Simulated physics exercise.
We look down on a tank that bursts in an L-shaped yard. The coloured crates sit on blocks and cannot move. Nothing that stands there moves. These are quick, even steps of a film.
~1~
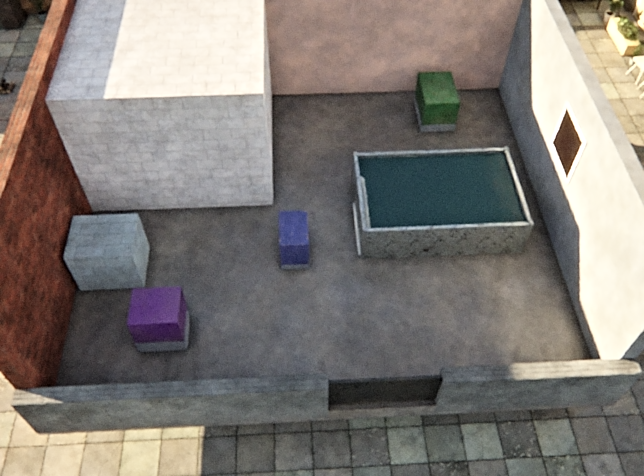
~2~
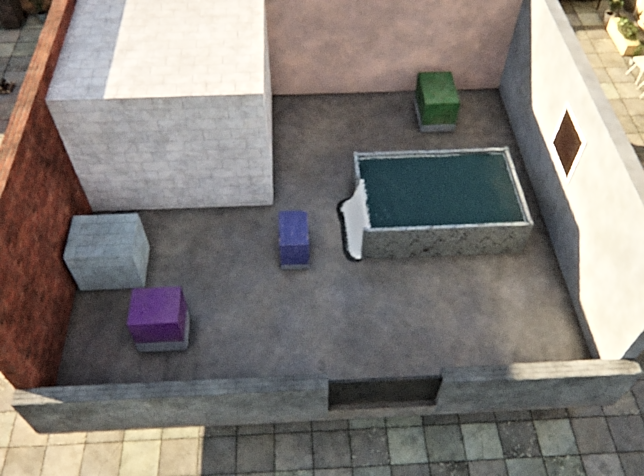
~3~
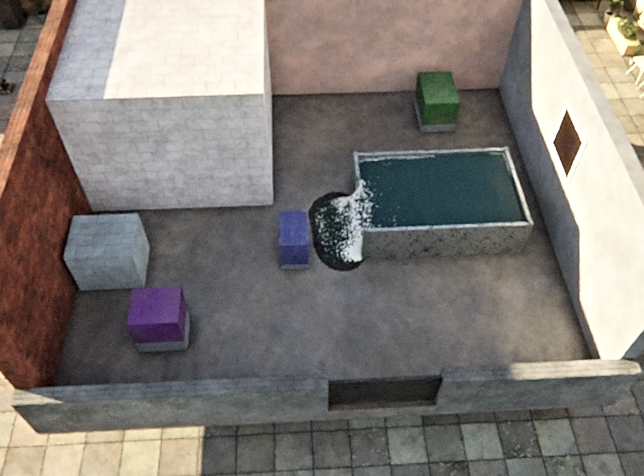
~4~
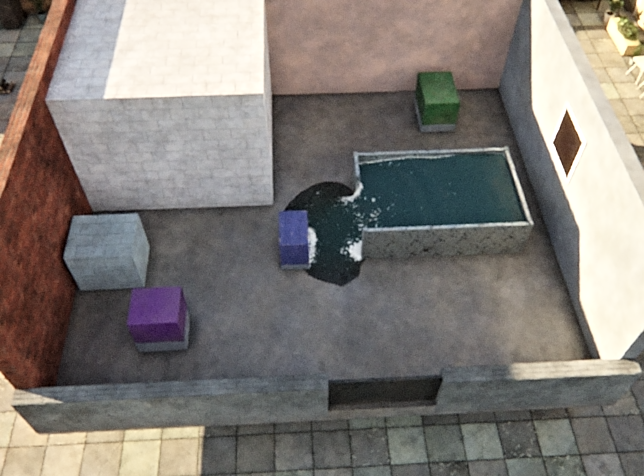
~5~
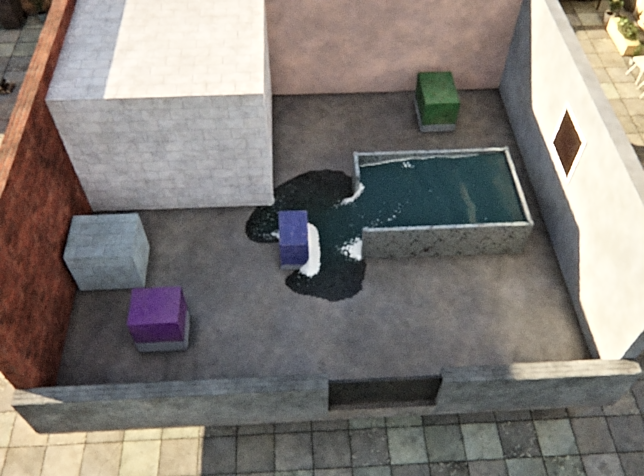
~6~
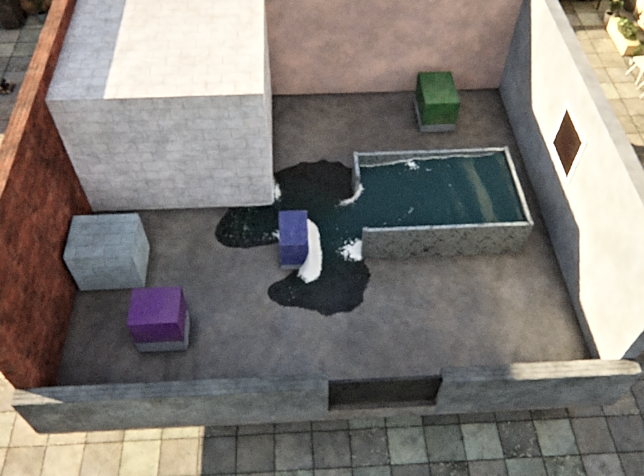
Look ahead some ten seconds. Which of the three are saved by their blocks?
In the end: The green crate escapes dry; the blue crate is wetted; the purple crate escapes dry.
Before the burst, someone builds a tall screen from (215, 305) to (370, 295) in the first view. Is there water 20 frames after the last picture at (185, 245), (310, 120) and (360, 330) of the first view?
As listed: Wet, wet, dry.
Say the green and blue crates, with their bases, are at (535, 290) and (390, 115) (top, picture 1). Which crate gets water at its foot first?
The purple crate.
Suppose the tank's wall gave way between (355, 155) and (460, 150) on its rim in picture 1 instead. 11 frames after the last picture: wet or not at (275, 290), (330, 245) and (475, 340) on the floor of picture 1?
As listed: Not flooded, dry, no water.
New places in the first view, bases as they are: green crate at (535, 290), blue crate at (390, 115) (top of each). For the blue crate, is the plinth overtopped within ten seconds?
One by one: The blue one is safe.
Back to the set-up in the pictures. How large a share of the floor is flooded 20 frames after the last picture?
Near 60 in a hundred.
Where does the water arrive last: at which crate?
That is the green one.
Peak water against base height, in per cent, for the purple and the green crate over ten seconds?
Roughly 60 per cent, then 80 per cent.
A moment on, water covers 25 % of the floor; the green crate not reached, the blue crate water round its plinth, the purple crate not reached.
Next, water covers 40 % of the floor; the green crate not reached, the blue crate water round its plinth, the purple crate water round its plinth.
Then, water covers 60 % of the floor; the green crate water round its plinth, the blue crate water round its plinth, the purple crate water round its plinth.
Later, water covers 85 % of the floor; the green crate water round its plinth, the blue crate water round its plinth, the purple crate water round its plinth.
In the end, water covers 100 % of the floor; the green crate stayed above the water, the blue crate was topped, the purple crate stayed above the water.
